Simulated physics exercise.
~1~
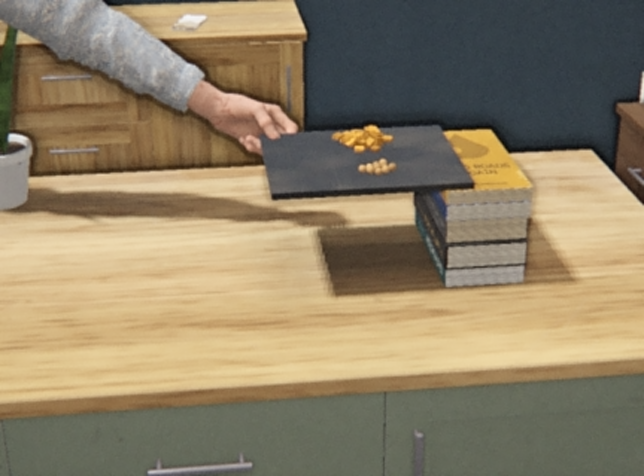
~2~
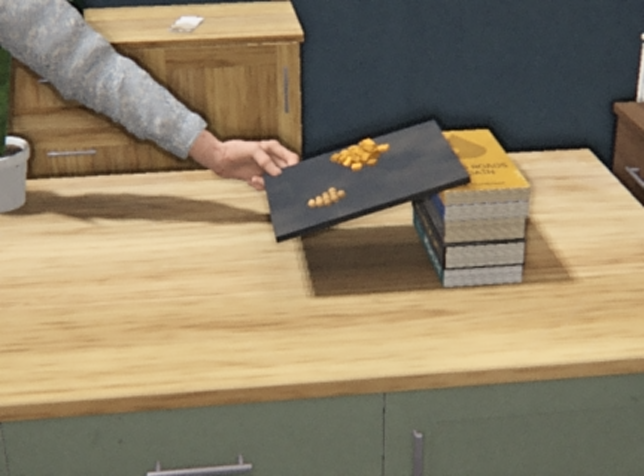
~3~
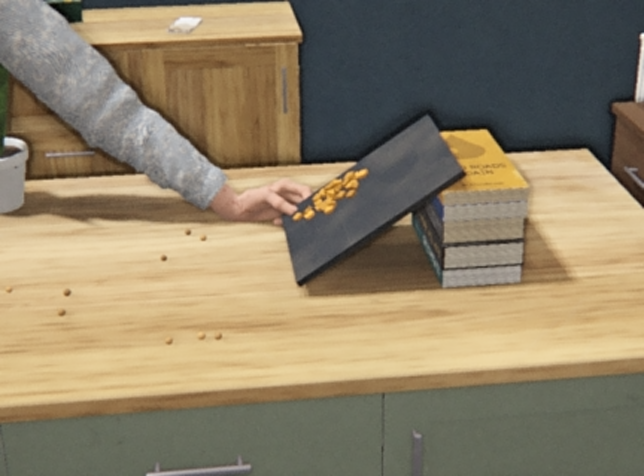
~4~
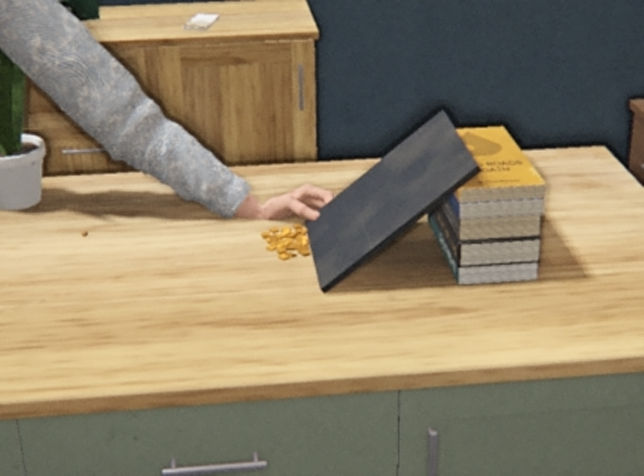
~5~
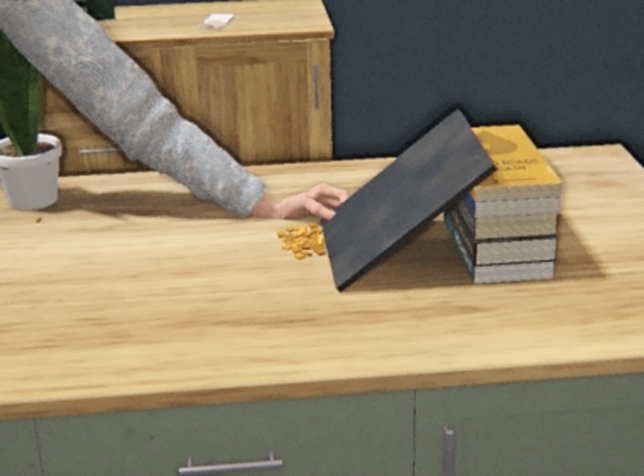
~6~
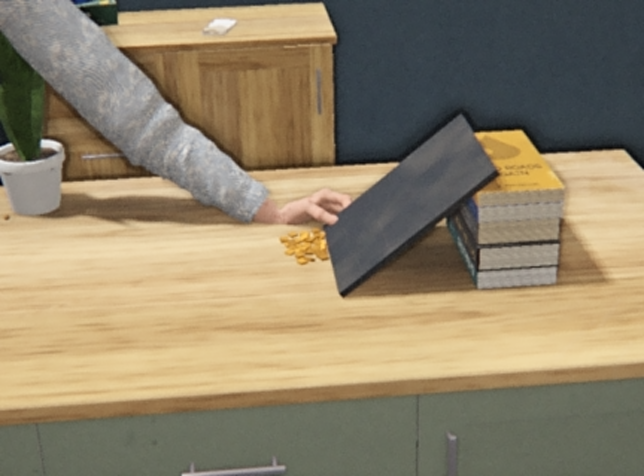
A hand lowering a dark board propped on books, small beads scattering left first, then orange pieces sliding into a pile below.
